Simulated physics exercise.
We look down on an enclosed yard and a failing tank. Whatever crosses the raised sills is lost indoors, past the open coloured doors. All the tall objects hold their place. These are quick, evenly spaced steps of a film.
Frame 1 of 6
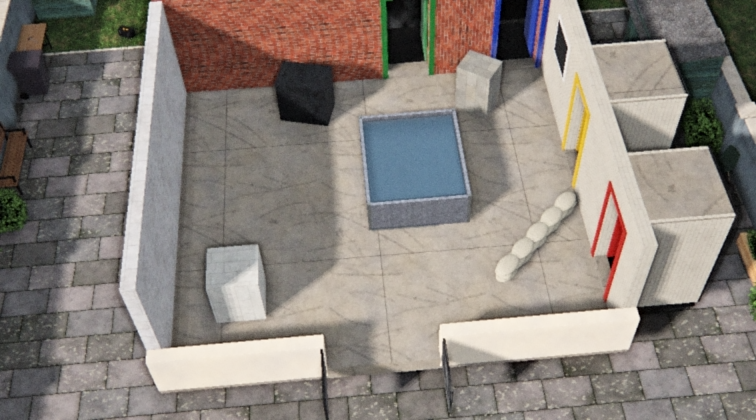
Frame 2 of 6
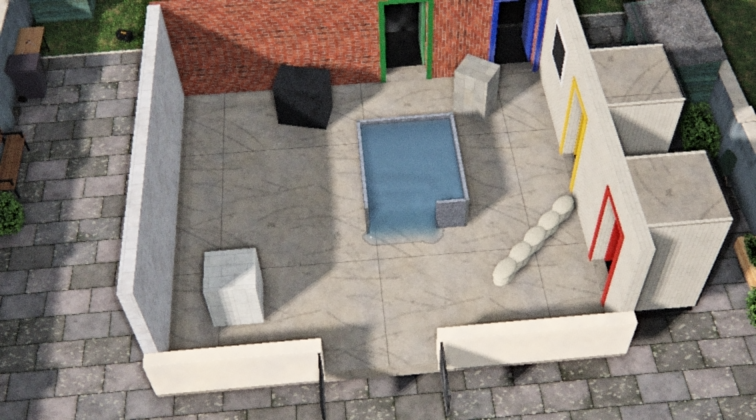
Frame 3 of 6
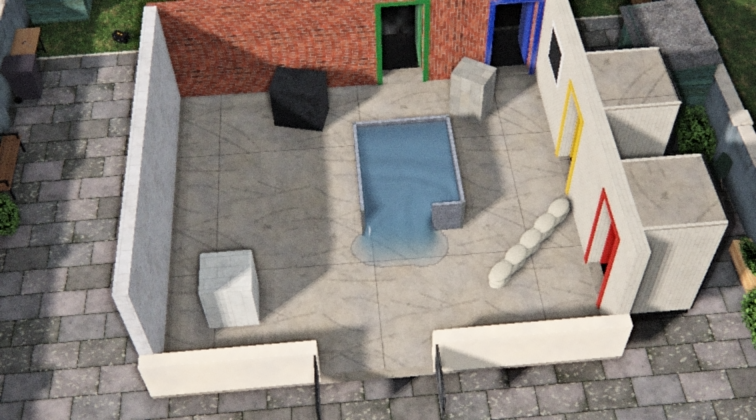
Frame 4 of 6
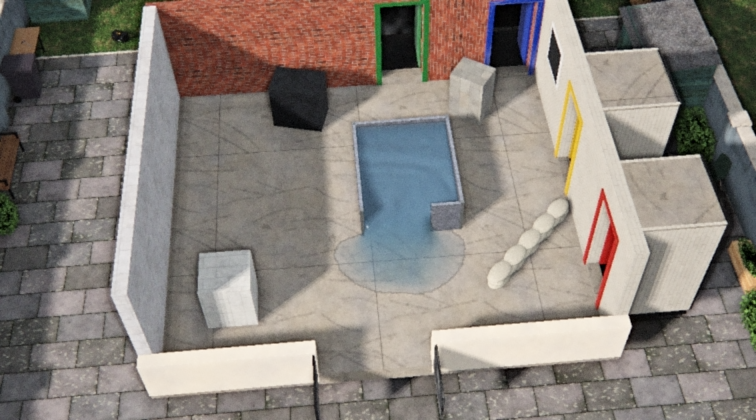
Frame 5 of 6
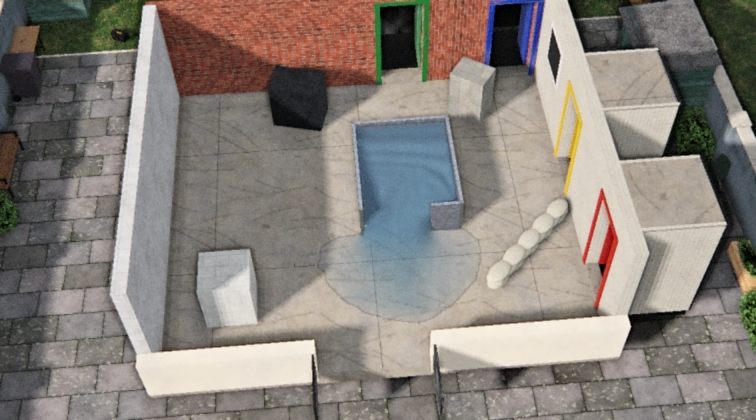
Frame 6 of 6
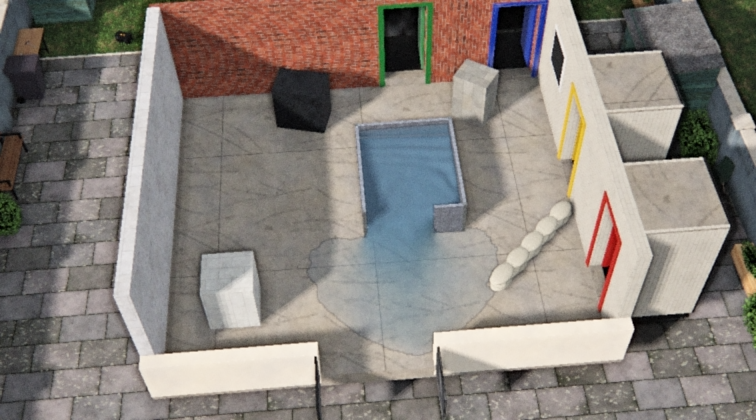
Water pours from a gap in the tank's front wall and spreads across the yard floor.
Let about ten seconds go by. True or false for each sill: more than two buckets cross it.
Blue door - false; yellow door - false; green door - false; red door - true.
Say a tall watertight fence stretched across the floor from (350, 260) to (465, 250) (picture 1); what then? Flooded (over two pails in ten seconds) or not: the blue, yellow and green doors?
The blue door tops the mark, while the yellow door tops the mark and the green door falls short.
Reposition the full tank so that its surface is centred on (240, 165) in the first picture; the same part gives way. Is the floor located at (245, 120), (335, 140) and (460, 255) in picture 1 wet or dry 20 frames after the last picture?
Spot one is not touched, spot two is not touched, spot three is touched.
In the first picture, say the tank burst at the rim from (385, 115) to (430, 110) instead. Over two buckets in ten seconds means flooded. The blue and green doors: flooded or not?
First blue is flooded, then green is flooded.
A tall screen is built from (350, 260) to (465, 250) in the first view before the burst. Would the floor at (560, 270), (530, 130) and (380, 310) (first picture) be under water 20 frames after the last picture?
As listed: No water, covered, clear.
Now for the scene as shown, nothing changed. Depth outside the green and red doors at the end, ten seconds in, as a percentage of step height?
Some 0 percent and then some 190 percent.
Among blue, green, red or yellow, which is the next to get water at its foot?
That's the red-painted one.
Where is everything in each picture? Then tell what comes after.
In the first frame, still water in the water tank at (413, 158).
In the second frame, water pours out at (402, 220) and has run to (439, 235).
In the third frame, water pours out at (398, 224) and has run to (438, 257).
In the fourth frame, the front is at (438, 284), out from the gap at (397, 225).
In the fifth frame, water pours out at (397, 225) and has run to (419, 318).
In the sixth frame, water pours out at (400, 227) and has run to a hidden place.
A moment on, water covers 20 % of the floor; the blue door not reached, the yellow door not reached, the green door not reached, the red door not reached.
Next, water covers 25 % of the floor; the blue door not reached, the yellow door not reached, the green door not reached, the red door not reached.
Then, water covers 35 % of the floor; the blue door not reached, the yellow door not reached, the green door not reached, the red door under two buckets in.
Later, water covers 45 % of the floor; the blue door not reached, the yellow door wet at the sill, nothing in, the green door not reached, the red door over two buckets in.
In the end, water covers 55 % of the floor; the blue door wet at the sill, nothing in, the yellow door wet at the sill, nothing in, the green door not reached, the red door far over two buckets in.
